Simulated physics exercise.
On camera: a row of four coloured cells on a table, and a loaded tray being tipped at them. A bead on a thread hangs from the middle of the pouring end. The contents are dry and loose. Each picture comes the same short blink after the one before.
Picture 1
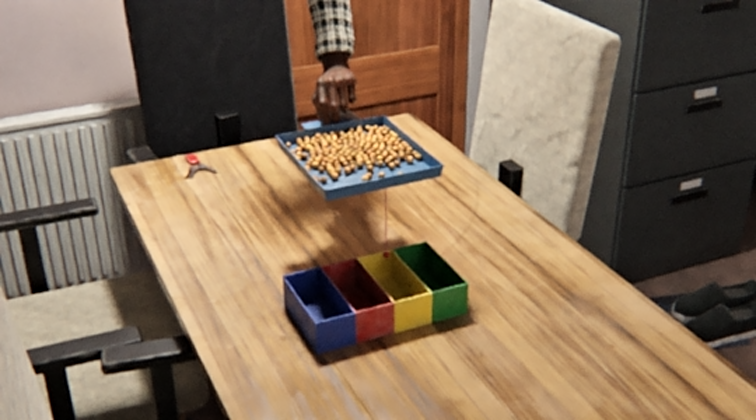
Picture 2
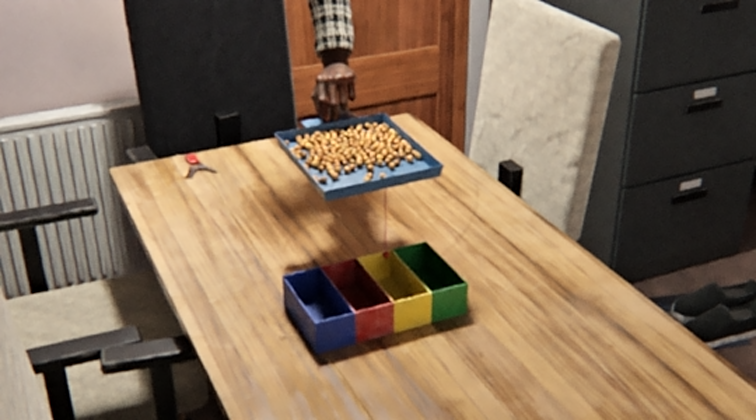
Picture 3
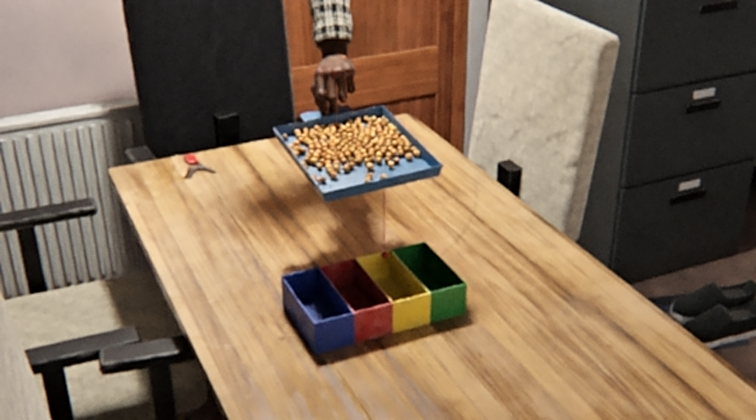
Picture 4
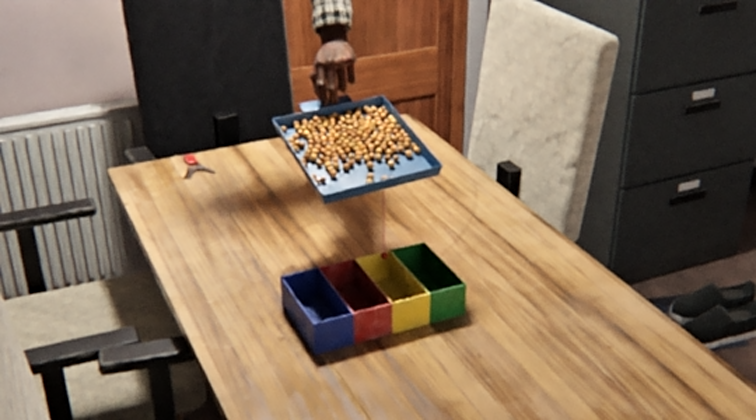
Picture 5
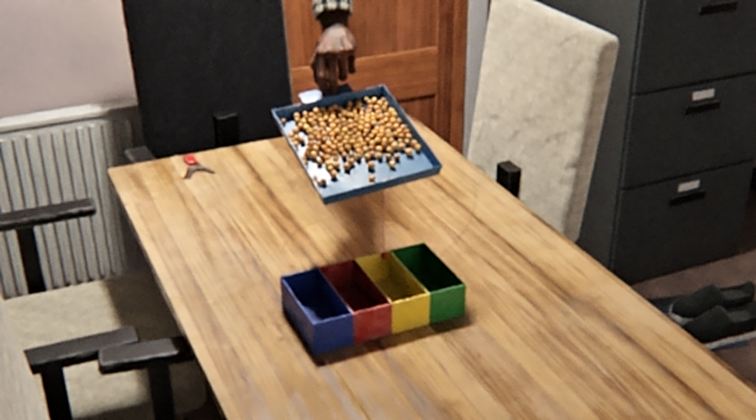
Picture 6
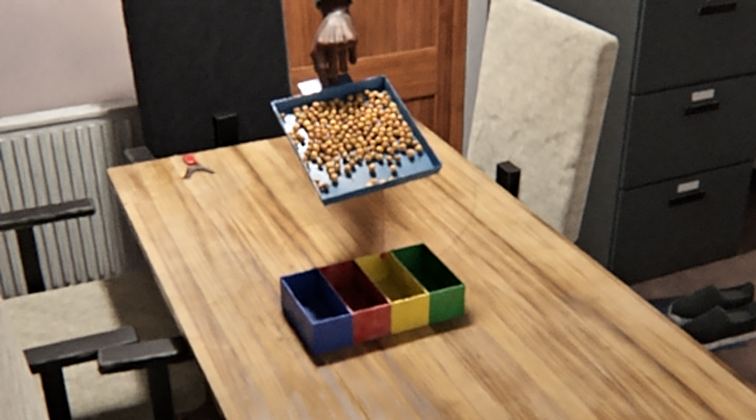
A hand tilted a blue tray of small round wooden beads above a row of blue, red, yellow and green cells, raising its far end steadily as the beads began shifting down the tray.
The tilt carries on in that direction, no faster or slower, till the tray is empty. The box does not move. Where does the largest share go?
Most goes to the red cell.
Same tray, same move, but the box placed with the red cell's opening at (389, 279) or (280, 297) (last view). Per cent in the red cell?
Near 20 % and 0 %.
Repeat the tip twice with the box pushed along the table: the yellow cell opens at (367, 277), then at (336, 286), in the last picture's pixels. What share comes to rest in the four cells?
Near 90 % and 80 %.
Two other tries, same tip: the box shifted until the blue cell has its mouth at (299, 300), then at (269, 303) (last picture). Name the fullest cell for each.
One: That red cell. Two: Yellow.
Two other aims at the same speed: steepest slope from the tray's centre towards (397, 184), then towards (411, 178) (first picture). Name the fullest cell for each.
In turn: That green cell; green.
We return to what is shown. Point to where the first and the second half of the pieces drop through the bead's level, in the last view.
Around (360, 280) and then (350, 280).
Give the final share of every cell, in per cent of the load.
In per cent, blue cell 20, red cell 50, yellow cell 20 and green cell 0.
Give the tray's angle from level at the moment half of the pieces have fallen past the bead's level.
Around 95° of tilt.
Soon after the last picture, tray tipped steeply; most on the tray; a small part in the red cell; a stray few in the yellow cell; a stray few in the blue cell; a small part falling or outside the box.
A little later, tray tipped past a quarter turn; a small part on the tray; about a third in the red cell; about a quarter in the yellow cell; a small part in the blue cell; a small part in the green cell; about a quarter falling or outside the box.
Later still, tray tipped past a quarter turn; about half in the red cell; about a quarter in the yellow cell; about a quarter in the blue cell; a small part in the green cell; a small part falling or outside the box.
By the end, tray tipped past a quarter turn; about half in the red cell; about a quarter in the yellow cell; about a quarter in the blue cell; a small part in the green cell; a small part outside the box.
